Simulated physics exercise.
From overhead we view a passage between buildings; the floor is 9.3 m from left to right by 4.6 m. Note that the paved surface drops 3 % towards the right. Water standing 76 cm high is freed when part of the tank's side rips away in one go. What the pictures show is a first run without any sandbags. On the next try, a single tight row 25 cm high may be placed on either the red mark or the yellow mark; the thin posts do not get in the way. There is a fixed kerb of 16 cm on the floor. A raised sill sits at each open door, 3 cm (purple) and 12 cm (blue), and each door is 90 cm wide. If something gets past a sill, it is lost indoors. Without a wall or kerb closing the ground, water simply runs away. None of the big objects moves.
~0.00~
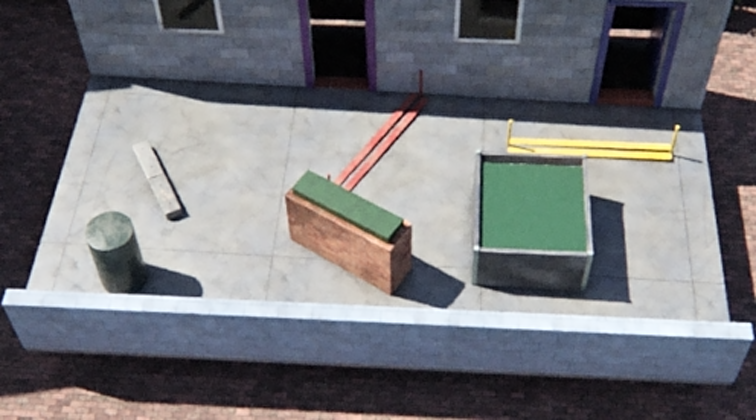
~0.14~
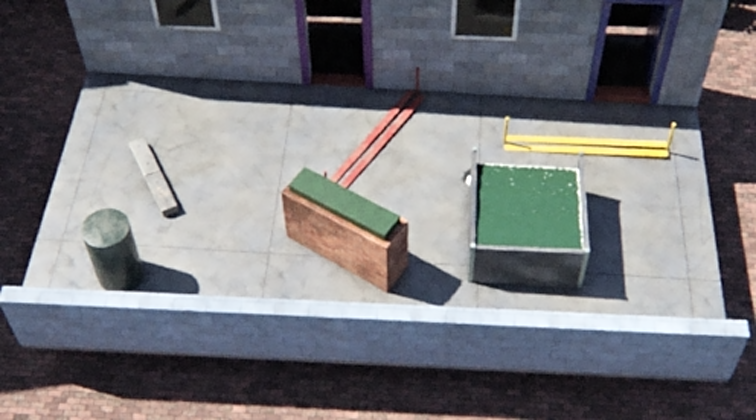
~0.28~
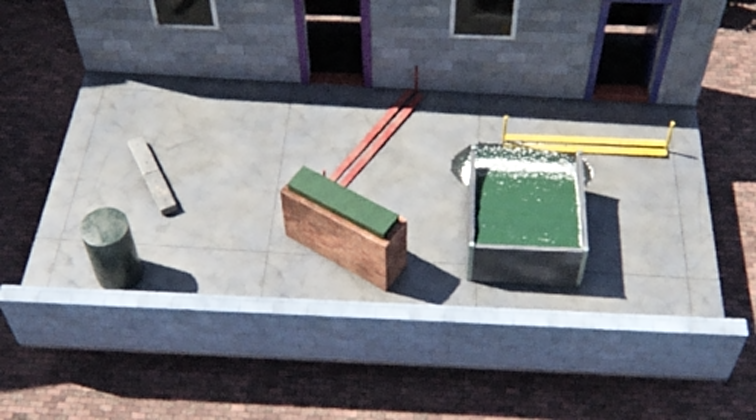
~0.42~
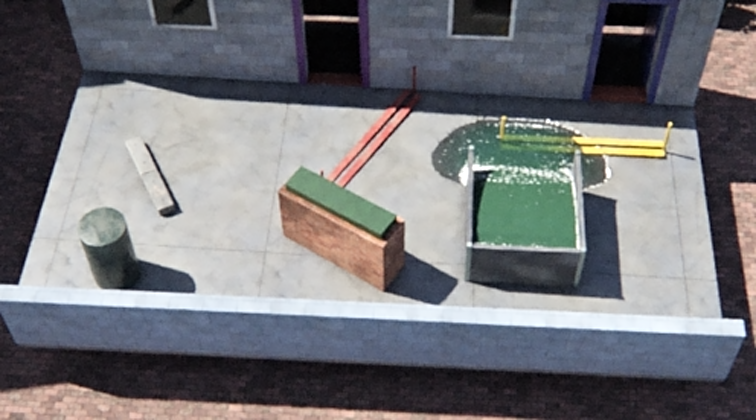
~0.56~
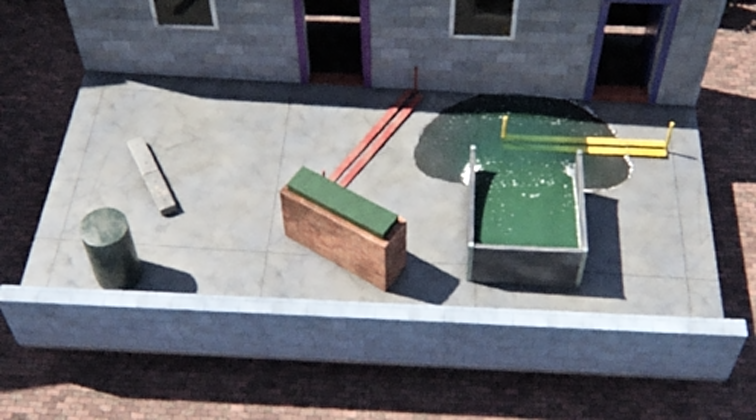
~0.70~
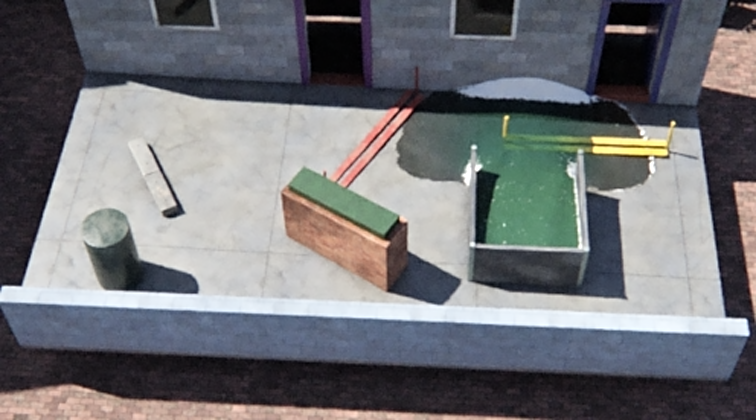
To begin with, an open tank of green water sits still on a grey paved floor, right of a brick block with a green top. Water then breaks out on the tank's far side, foaming at first, and spreads into a widening rounded pool beneath the yellow rails and towards the building's wall.
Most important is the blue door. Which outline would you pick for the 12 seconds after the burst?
The yellow outline.
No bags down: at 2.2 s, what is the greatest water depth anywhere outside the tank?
Max depth: Close to 30 cm.
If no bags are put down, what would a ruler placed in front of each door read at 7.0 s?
Depths in cm: Purple 2, blue 5.
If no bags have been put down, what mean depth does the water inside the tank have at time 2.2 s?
18 centimetres.
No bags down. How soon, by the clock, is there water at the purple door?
Arrival time, purple: 1.4 seconds.
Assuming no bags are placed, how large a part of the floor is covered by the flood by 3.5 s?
About 45 percent.
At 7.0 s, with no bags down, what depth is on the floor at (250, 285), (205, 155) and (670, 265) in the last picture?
First spot 2 cm, second 3 cm, third 0 cm.
After 1.4 s water covers 20 % of the floor and is deepest (46 cm) near (514, 99) in the run without bags; in at the blue door, 13 L with no bags, 18 L with the row on red, 0 L on yellow.
After 2.2 s water covers 25 % of the floor and is deepest (30 cm) near (525, 108) in the run without bags; in at the blue door, 45 L with no bags, 57 L with the row on red, 5 L on yellow.
After 3.5 s water covers 45 % of the floor and is deepest (14 cm) near (537, 117) in the run without bags; in at the blue door, 60 L with no bags, 69 L with the row on red, 6 L on yellow.
After 7.0 s water covers 60 % of the floor and is deepest (6 cm) near (465, 262) in the run without bags; in at the blue door, 61 L with no bags, 69 L with the row on red, 6 L on yellow.
After 12.0 s water covers 45 % of the floor and is deepest (6 cm) near (463, 337) in the run without bags; in at the blue door, 61 L with no bags, 69 L with the row on red, 6 L on yellow.
